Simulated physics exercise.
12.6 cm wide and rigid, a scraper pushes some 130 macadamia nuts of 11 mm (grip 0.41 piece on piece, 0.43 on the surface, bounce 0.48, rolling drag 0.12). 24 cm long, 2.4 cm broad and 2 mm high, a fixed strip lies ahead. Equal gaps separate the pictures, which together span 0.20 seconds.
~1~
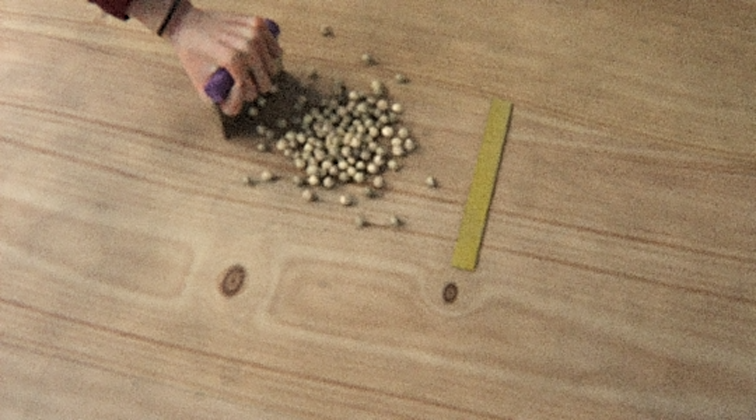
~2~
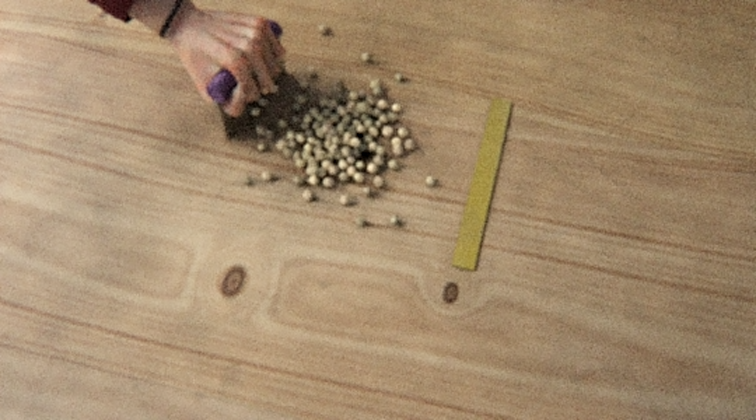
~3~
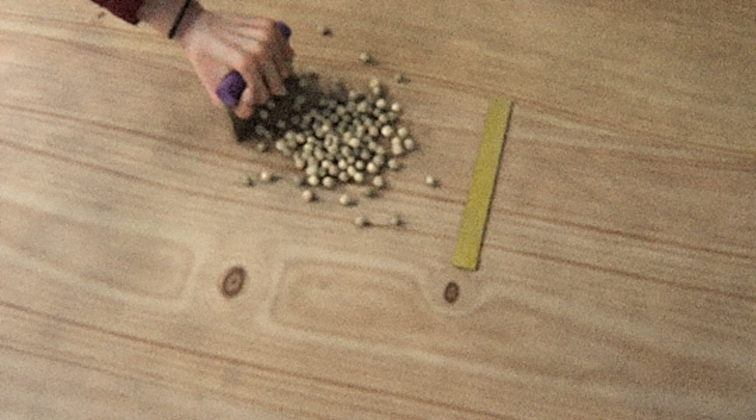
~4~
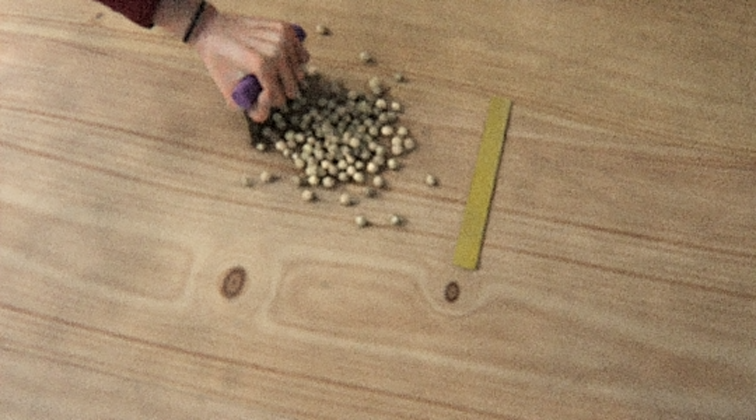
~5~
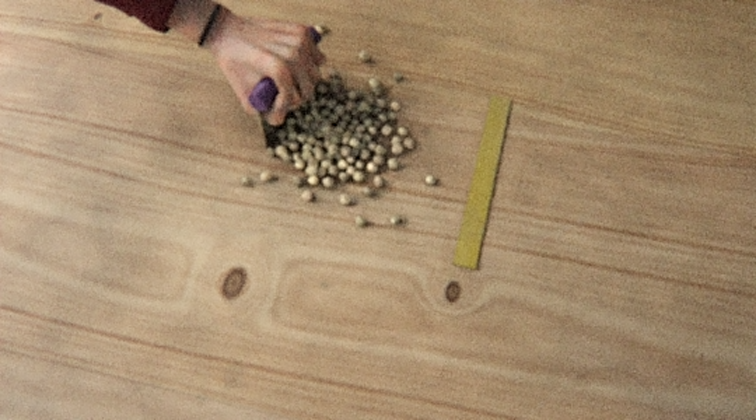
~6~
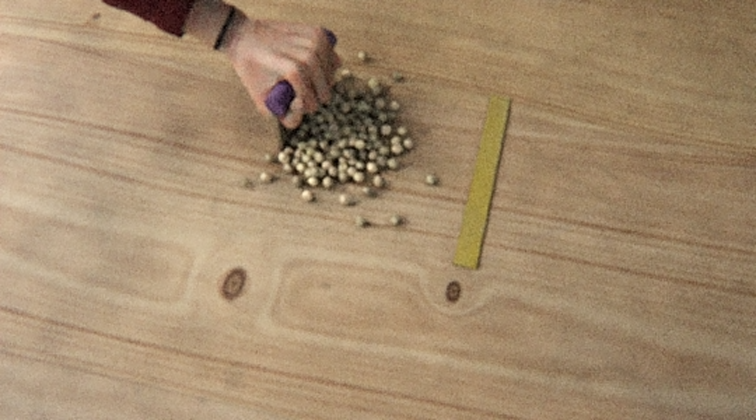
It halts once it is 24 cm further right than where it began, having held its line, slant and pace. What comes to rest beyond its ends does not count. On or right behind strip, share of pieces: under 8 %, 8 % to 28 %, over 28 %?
8 % to 28 %.
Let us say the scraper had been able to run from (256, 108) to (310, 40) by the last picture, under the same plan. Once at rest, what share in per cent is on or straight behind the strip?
Somewhere above 0, then.
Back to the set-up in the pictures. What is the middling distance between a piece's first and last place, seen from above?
About 14 cm.
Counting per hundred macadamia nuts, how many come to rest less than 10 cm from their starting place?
35% or so.
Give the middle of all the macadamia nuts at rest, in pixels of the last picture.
It settles with its middle around (449, 177).
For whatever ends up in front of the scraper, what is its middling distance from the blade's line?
3 cm.
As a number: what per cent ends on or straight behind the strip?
I'd estimate near 15 per cent.
Then, 0.21 s after the last picture, scraper 18 cm from its start, spill 19 cm wide; elsewhere 100 %.
Then, 0.42 s after the last picture, scraper 24 cm from its start, spill 20 cm wide; on or straight behind the strip 15 %, elsewhere 85 %.
Then, 0.59 s after the last picture, scraper 24 cm from its start, spill 21 cm wide; on or straight behind the strip 15 %, elsewhere 85 %.
In the end, on or straight behind the strip 15 %, elsewhere 85 %.
